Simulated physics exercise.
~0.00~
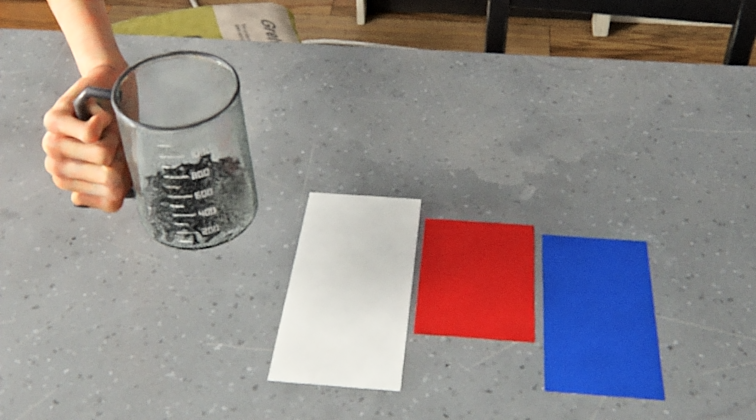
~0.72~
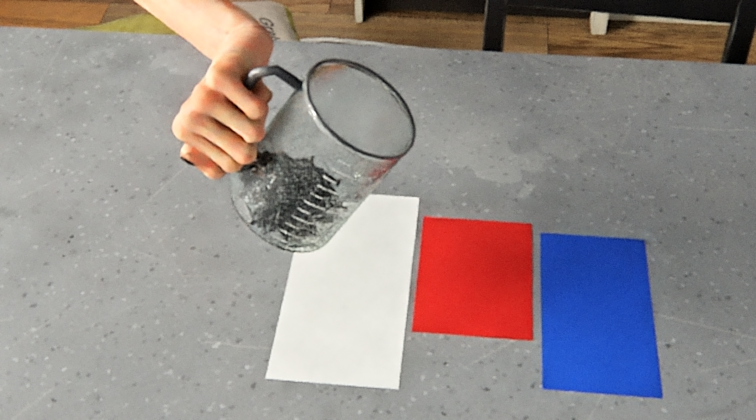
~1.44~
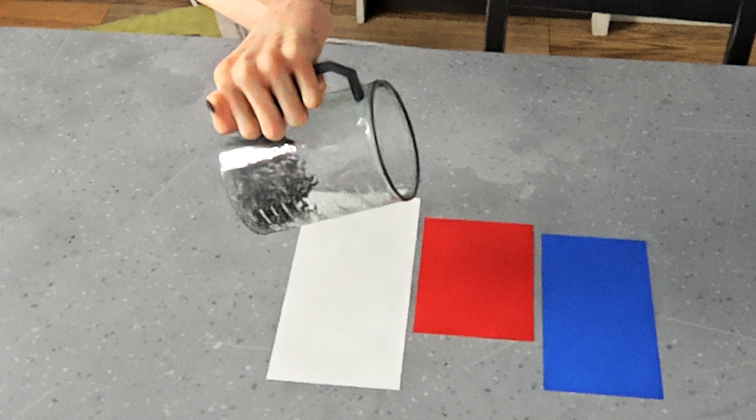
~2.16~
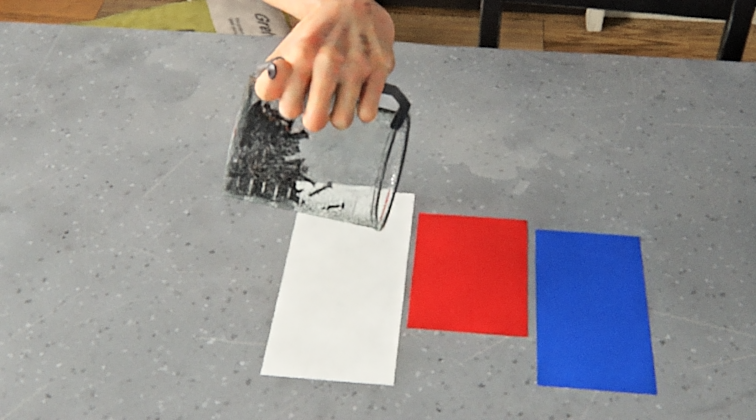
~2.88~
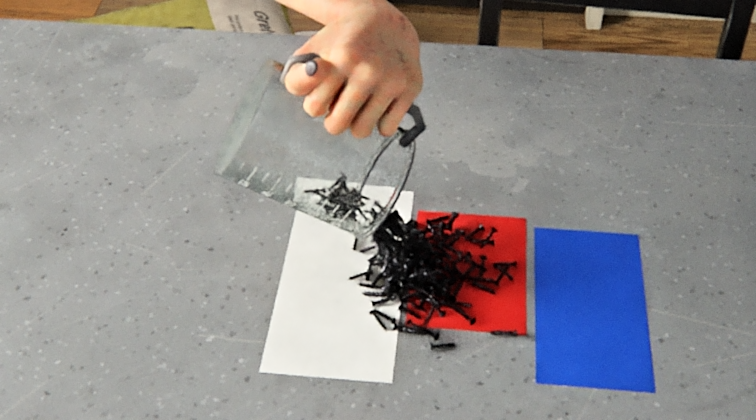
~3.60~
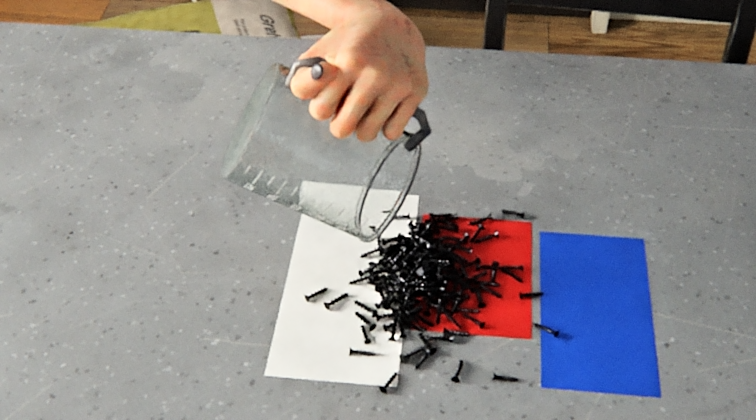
A hand tips a glass jug, pouring black screws into a pile across white and red mats.
